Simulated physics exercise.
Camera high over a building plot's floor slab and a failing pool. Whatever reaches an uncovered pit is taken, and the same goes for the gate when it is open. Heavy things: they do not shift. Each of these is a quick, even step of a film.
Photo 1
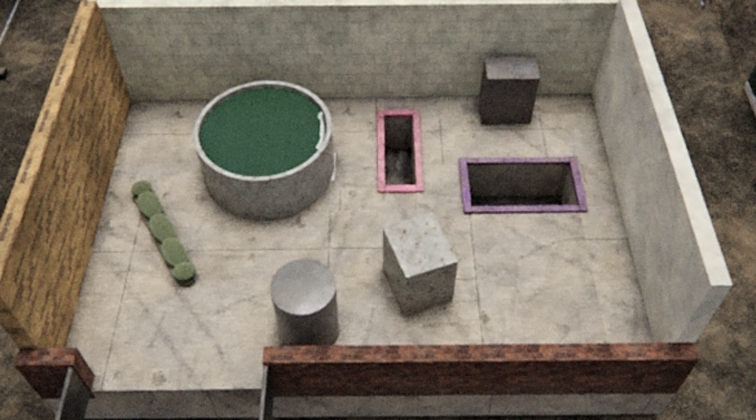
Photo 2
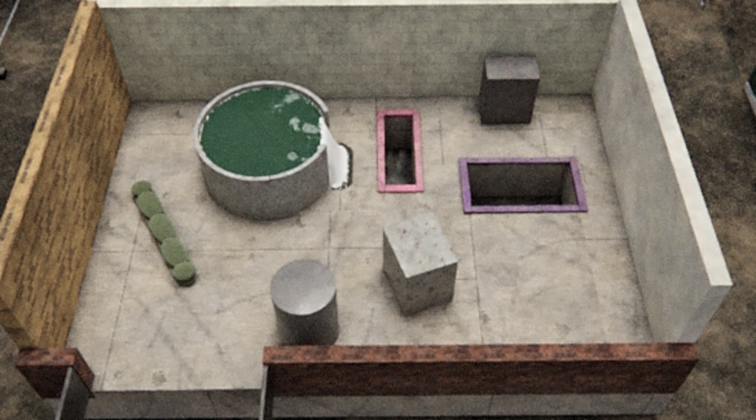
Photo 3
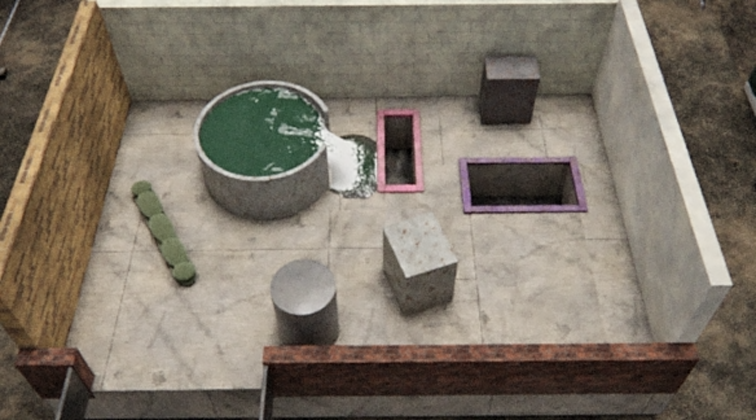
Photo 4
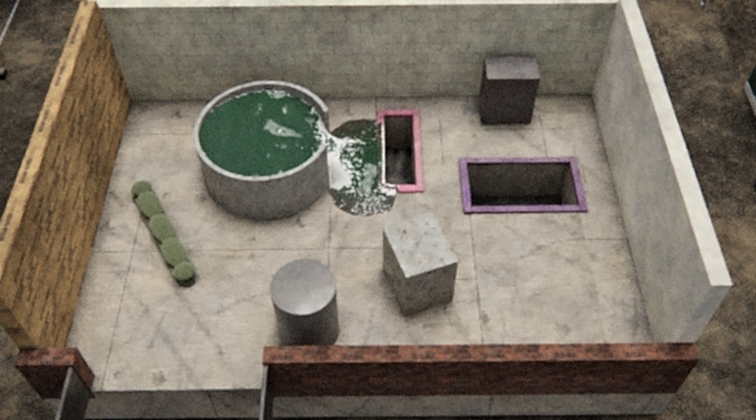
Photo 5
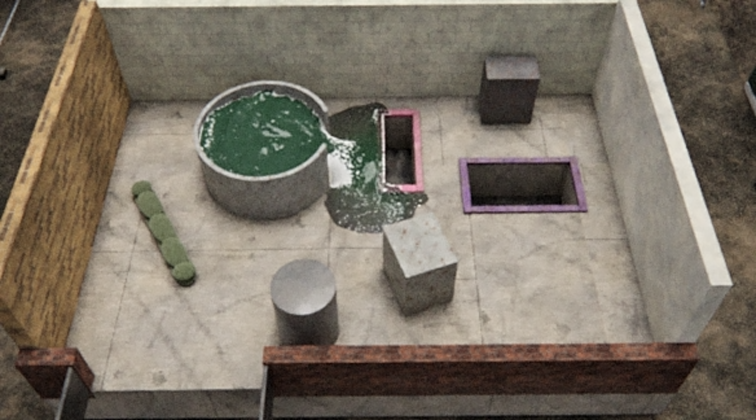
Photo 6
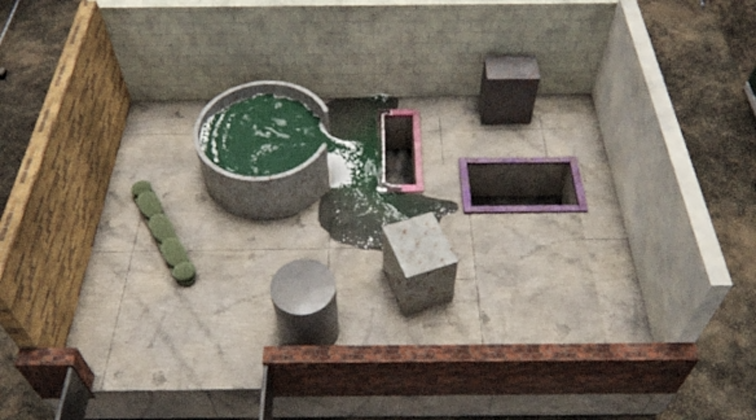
On a walled concrete floor slab seen from above, green water pours through a gap in the right side of a round pool, spreads to the pink-edged opening, and runs around it toward the back wall and the pale block.
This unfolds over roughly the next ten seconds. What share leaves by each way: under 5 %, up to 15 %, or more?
One by one: The gate fails to reach five per cent; the purple pit fails to reach five per cent; the pink pit passes fifteen per cent.
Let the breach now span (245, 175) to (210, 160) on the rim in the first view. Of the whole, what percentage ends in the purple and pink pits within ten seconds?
The purple pit takes 0 per cent and the pink pit 0 per cent.
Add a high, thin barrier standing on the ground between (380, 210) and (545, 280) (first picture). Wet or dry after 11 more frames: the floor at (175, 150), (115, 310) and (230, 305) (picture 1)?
Taken in turn, the three points are unsoaked, unsoaked and unsoaked.
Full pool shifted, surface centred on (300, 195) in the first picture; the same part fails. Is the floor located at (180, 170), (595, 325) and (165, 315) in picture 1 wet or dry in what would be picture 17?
One after the other: Clear, covered, free of water.
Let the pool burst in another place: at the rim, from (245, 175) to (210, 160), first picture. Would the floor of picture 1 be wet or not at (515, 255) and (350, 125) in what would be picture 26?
Respectively: Spared and spared.
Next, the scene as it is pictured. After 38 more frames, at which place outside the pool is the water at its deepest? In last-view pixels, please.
It should be roughly at (375, 170).
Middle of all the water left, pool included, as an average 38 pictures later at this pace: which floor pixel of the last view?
Near (351, 196).
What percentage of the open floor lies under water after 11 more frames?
Share estimate: About 25 per cent.
A moment on, water covers 15 % of the floor; the gate 0 %, the purple pit 0 %, the pink pit 18 %.
Next, water covers 25 % of the floor; the gate 0 %, the purple pit 0 %, the pink pit 29 %.
Then, water covers 30 % of the floor; the gate 0 %, the purple pit 0 %, the pink pit 41 %.
Later, water covers 45 % of the floor; the gate 0 %, the purple pit 0 %, the pink pit 53 %.
In the end, water covers 70 % of the floor; the gate 0 %, the purple pit 0 %, the pink pit 58 %.
